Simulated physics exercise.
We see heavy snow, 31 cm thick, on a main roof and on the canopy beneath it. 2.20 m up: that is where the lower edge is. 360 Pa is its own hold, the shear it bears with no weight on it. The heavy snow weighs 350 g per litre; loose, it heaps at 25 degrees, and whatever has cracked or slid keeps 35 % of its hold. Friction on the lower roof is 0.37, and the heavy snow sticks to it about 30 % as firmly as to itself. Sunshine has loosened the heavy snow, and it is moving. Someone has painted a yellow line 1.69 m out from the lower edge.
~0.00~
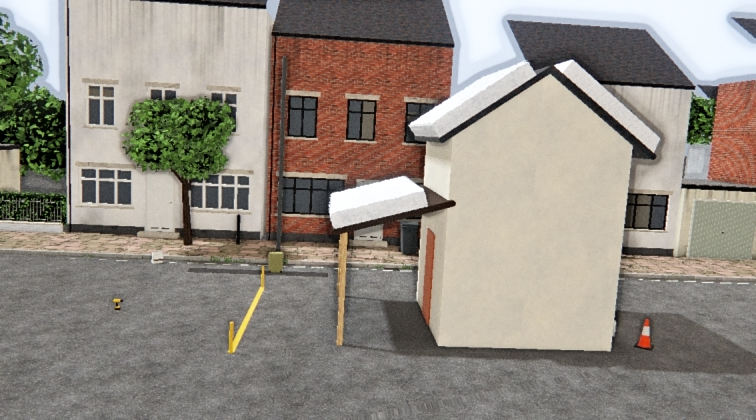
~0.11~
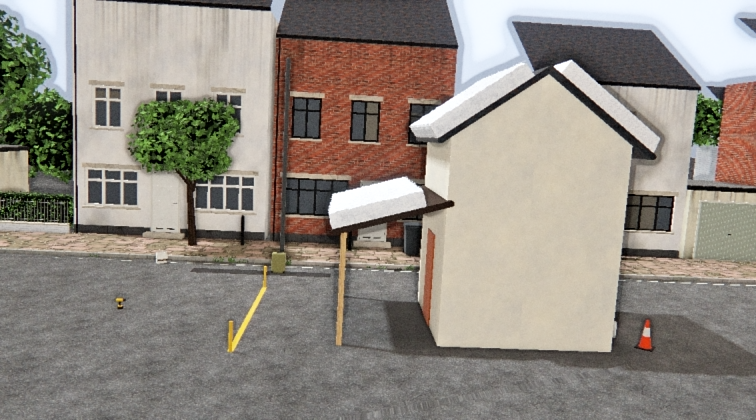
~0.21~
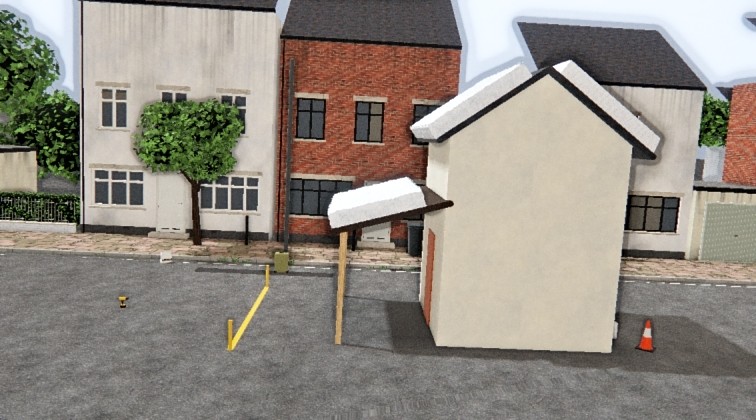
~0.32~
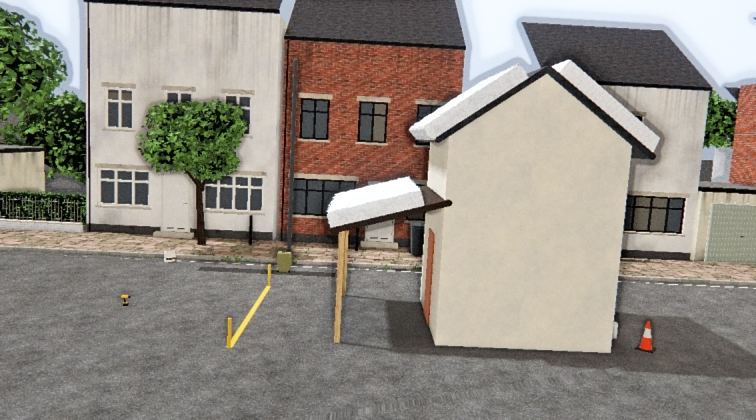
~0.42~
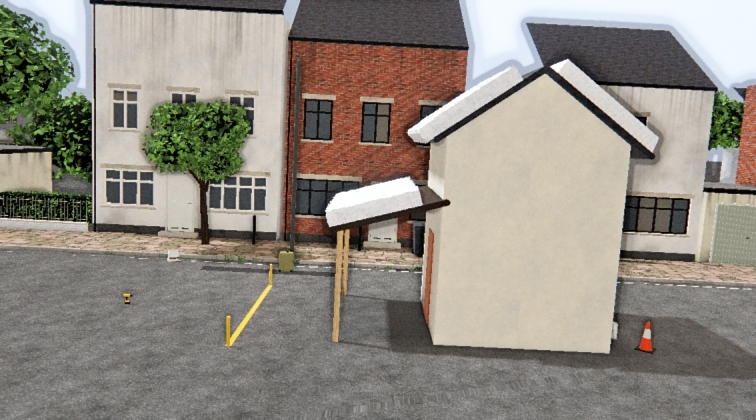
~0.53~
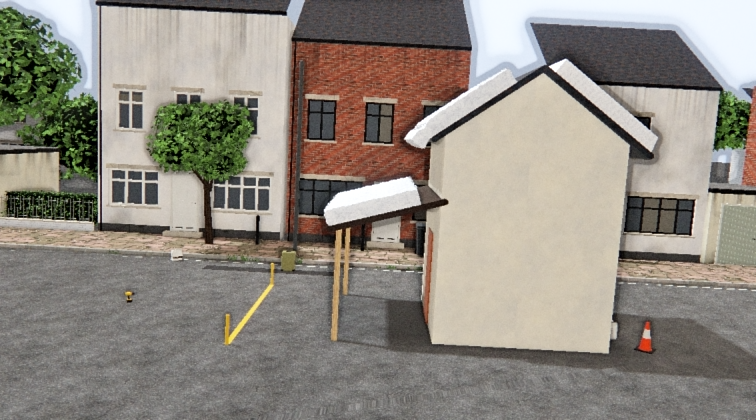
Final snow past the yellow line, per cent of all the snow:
Roughly 25 %.
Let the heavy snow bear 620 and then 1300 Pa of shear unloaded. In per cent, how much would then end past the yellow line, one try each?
Roughly 12 % followed by roughly 0 %.
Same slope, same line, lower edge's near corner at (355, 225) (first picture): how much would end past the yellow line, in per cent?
About 25 %.
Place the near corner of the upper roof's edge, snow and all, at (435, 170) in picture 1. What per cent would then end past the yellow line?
It would then be around 10 percent.
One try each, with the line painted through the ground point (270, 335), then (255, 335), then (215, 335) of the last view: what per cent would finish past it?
One by one: 45 in a hundred, 35 in a hundred, 18 in a hundred.
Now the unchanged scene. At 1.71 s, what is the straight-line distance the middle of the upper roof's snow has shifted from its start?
It sits some 2.6 m from where it began.
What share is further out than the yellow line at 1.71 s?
Around 0 percent of it.
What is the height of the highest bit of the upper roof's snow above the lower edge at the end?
0.8 m.
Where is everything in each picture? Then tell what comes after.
In the first picture, foremost bit of the heavy snow at (439, 129).
In the second picture, foremost bit of the heavy snow at (437, 129), its middle shifted 10 mm.
In the third picture, foremost bit of the heavy snow at (434, 130), its middle shifted 3.9 cm, 2 % of it past the upper edge, in one piece.
In the fourth picture, foremost bit of the heavy snow at (430, 133), its middle shifted 8.9 cm, 4 % of it past the upper edge, in one piece.
In the fifth picture, foremost bit of the heavy snow at (425, 129), its middle shifted 16 cm, 8 % of it past the upper edge, in one piece.
In the sixth picture, foremost bit of the heavy snow at (418, 132), its middle shifted 25 cm, 12 % of it past the upper edge, cracking.
After 1.07 s, none is below the lower edge and 0 % is past the line.
After 1.71 s, 4 % is below the lower edge and 0 % is past the line.
After 2.36 s, 49 % is below the lower edge and 0 % is past the line.
After 3.00 s, 63 % is below the lower edge and 25 % is past the line.
After 3.80 s, 63 % is below the lower edge and 25 % is past the line.
